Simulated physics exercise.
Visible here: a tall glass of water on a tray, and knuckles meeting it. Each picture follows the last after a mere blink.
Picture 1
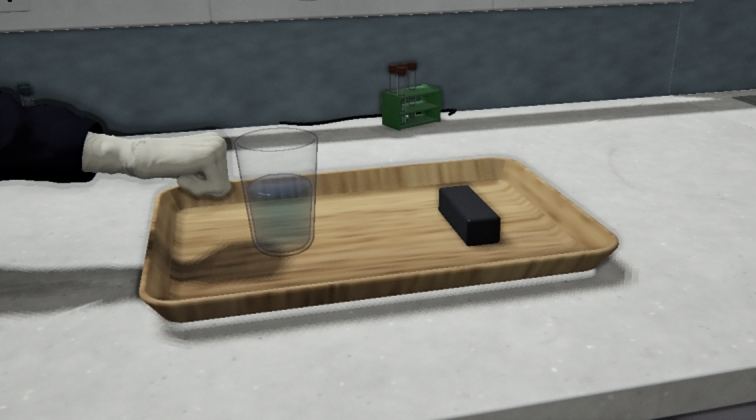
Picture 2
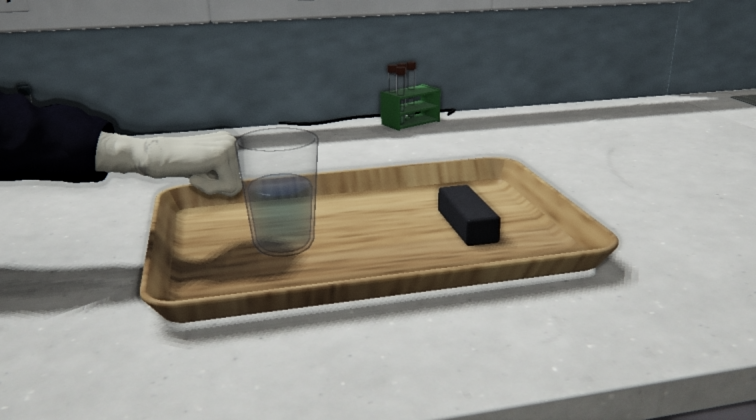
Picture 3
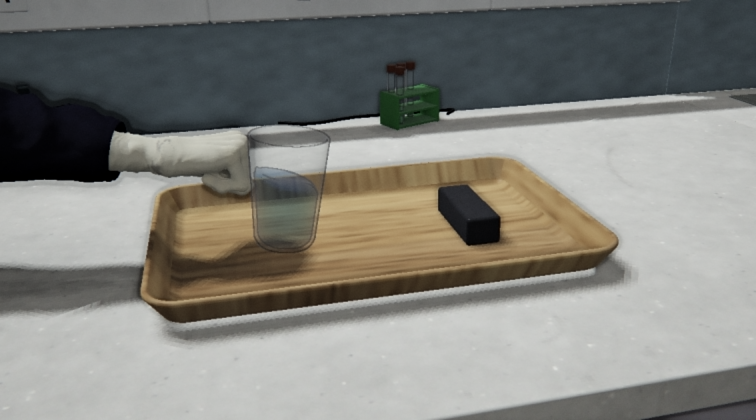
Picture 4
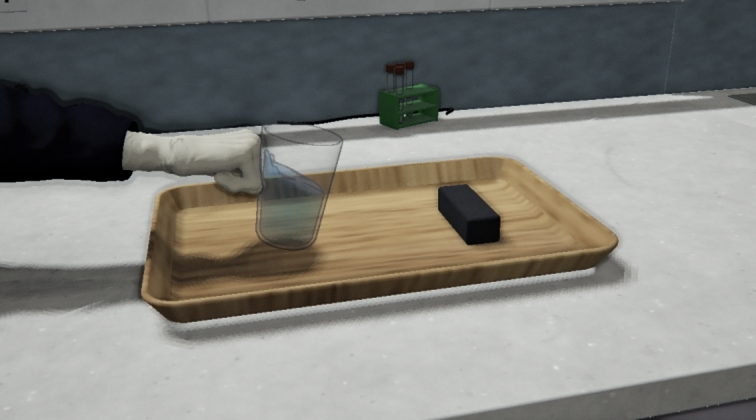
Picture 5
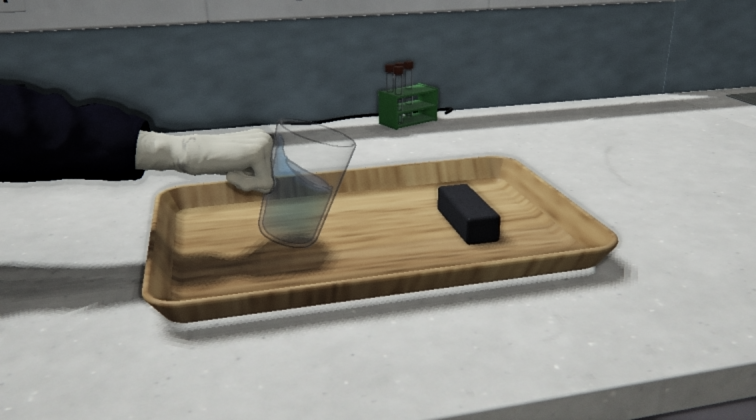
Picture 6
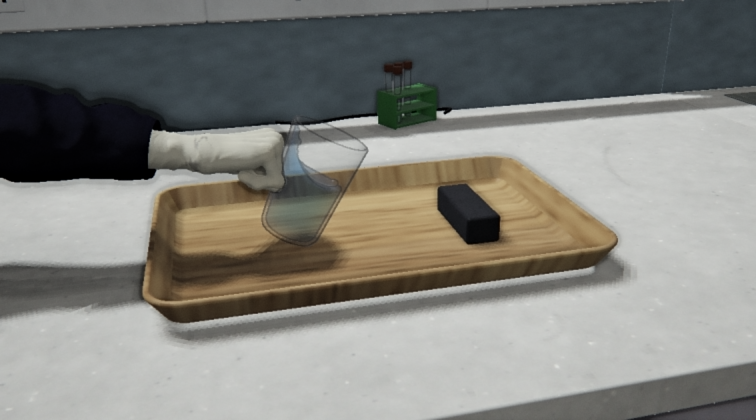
On a pale countertop, a tall glass of water stands upright on a wooden tray, left of a black block, as a gloved fist meets it from the left. The knuckles push rightward against its upper side, and the glass leans steadily further right while the water inside sloshes and tilts.
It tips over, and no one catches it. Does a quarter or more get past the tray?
The tray sheds less than a quarter of the liquid.
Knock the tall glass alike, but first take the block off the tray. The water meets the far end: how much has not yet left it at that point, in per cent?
55 per cent or thereabouts.
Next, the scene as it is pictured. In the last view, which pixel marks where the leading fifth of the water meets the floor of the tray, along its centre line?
Landing point: About (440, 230).
A moment on, the tall glass lies on its side and 100 per cent is in the glass, 0 on the tray and 0 above or beyond its rim.
Next, the tall glass lies on its side and 50 per cent is in the glass, 43 on the tray and 7 above or beyond its rim.
Then the tall glass lies on its side and 27 per cent is in the glass, 63 on the tray and 11 above or beyond its rim.
Later the tall glass lies on its side and 14 per cent is in the glass, 78 on the tray and 7 above or beyond its rim.
In the end 93 per cent is held by tray and glass, 7 is off the tray.
